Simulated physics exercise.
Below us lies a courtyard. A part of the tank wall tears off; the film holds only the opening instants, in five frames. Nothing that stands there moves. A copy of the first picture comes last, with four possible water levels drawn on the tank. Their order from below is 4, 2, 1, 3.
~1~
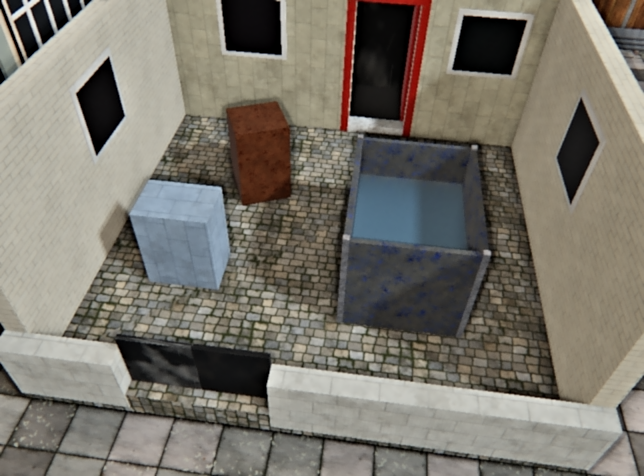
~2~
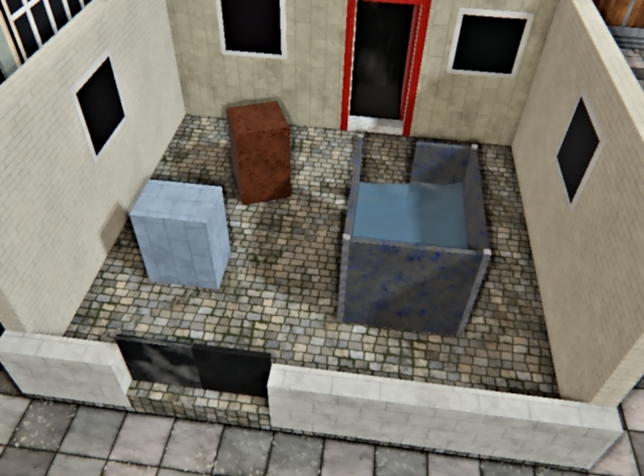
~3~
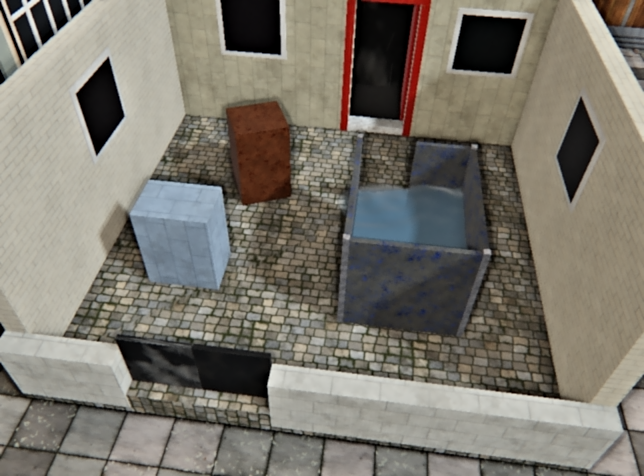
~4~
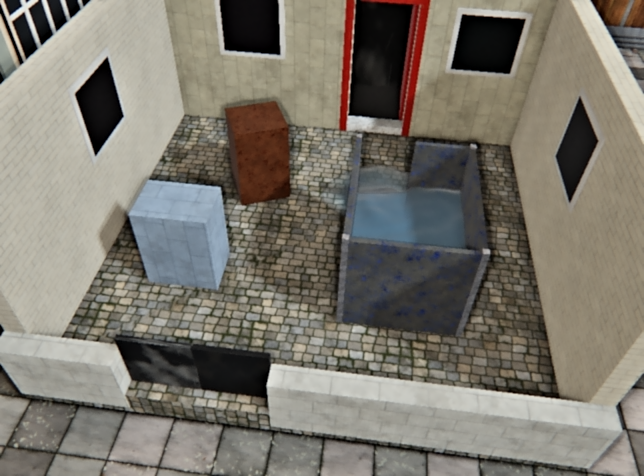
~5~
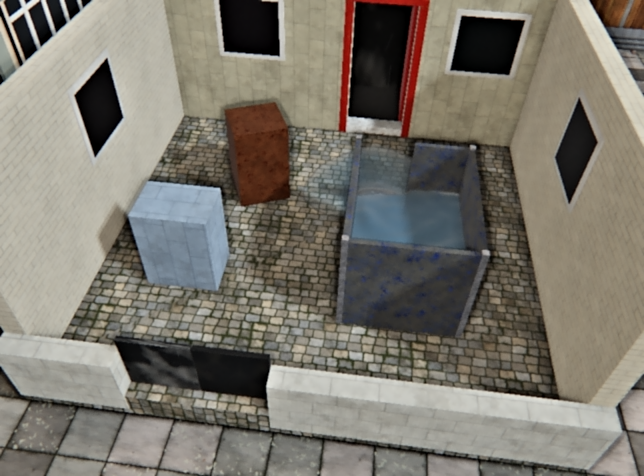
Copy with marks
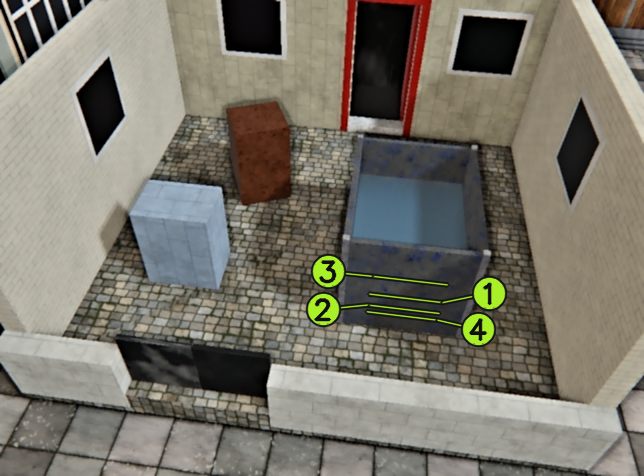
A walled courtyard held a blue stone tank of water, a rusty brown block and a pale block; part of the tank's back wall vanished, and water poured out, spreading left across the cobbles.
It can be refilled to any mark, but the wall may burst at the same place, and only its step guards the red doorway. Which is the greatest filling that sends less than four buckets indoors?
Choose 2.
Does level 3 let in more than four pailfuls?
Yes.
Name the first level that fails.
It is 1.
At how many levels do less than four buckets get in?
Two of them.
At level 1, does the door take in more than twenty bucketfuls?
No, less.
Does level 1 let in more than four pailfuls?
Yes, it does.
On the marked copy, 1 at (405, 298); 2 at (403, 309); 3 at (409, 280); 4 at (402, 315); from the bottom up 4, 2, 1, 3.
Choosing 1, about 8 bucketfuls get in.
Choosing 2, a bucket or two gets in.
Choosing 3, dozens of bucketfuls pour in.
Choosing 4, nothing gets over.
